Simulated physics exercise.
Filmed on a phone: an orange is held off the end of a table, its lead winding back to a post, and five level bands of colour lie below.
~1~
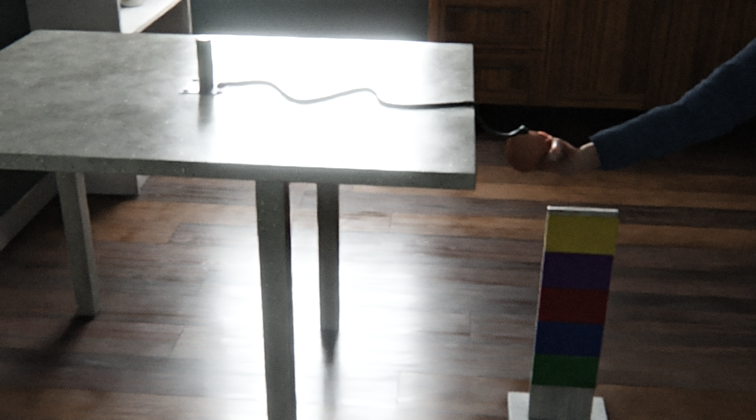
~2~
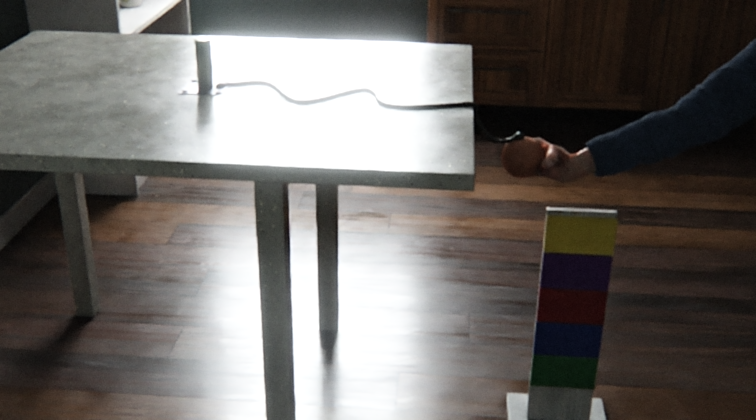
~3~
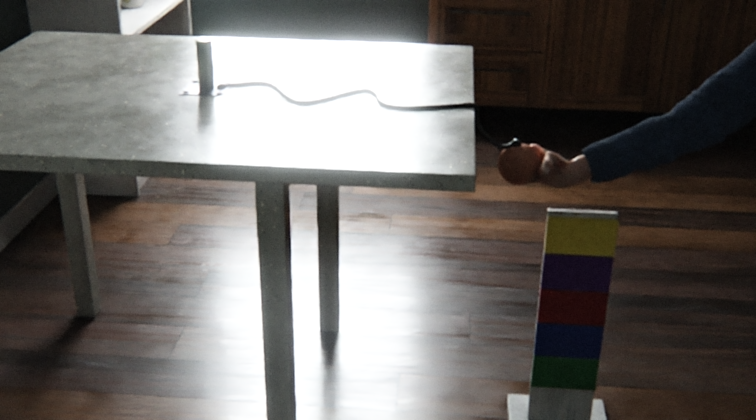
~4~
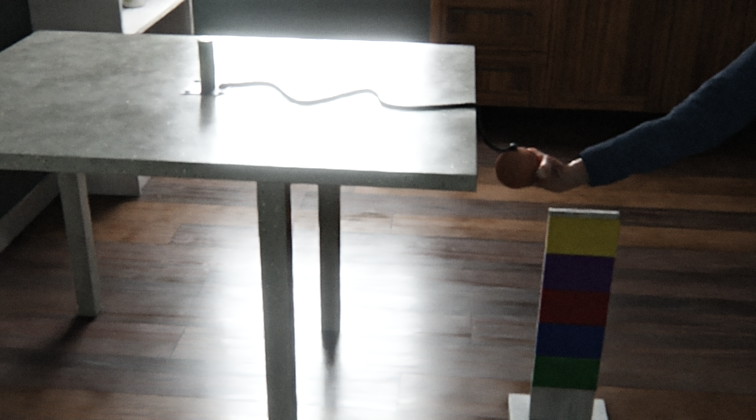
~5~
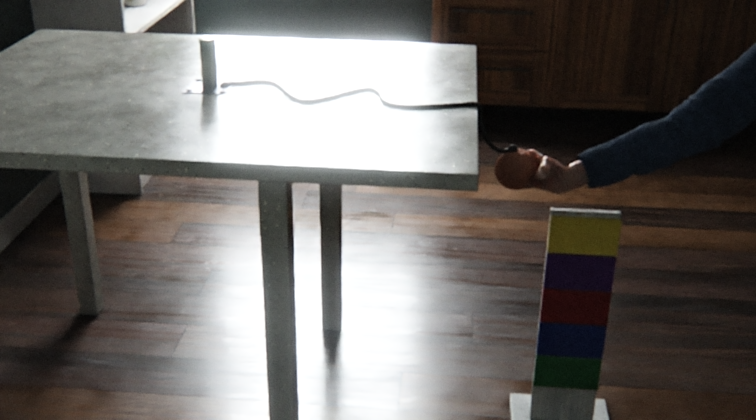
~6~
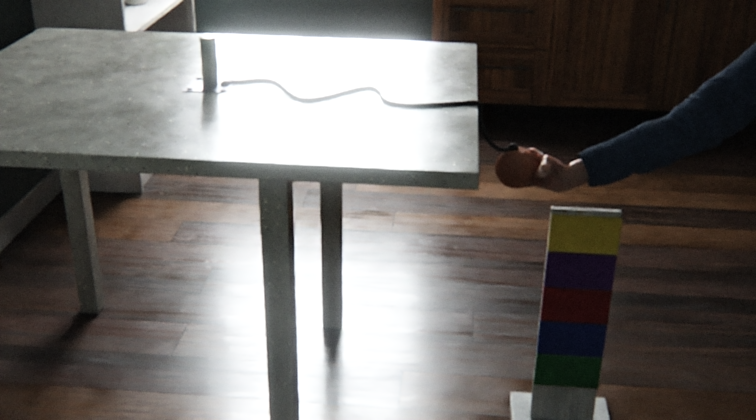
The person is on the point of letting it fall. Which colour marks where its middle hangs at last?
Purple.
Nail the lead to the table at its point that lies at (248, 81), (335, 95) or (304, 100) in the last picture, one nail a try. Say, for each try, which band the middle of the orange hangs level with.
Each in turn comes out as purple, yellow, yellow.
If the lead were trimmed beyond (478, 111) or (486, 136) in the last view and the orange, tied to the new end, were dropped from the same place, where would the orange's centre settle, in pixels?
In turn, around (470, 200) and around (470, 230).
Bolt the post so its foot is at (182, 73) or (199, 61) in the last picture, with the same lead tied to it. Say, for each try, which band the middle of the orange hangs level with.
For the first it would be yellow, for the second yellow.
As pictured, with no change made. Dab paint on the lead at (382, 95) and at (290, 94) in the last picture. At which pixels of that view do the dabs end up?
Result - first point (447, 100), second point (319, 92).
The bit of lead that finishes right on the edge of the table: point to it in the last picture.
Look close to (394, 104) - that's the one.
A little later, orange near (447, 257); level with purple.
Next, orange near (486, 265); level with purple.
When it is over, orange near (475, 265); level with purple. Its middle rests at the purple band.
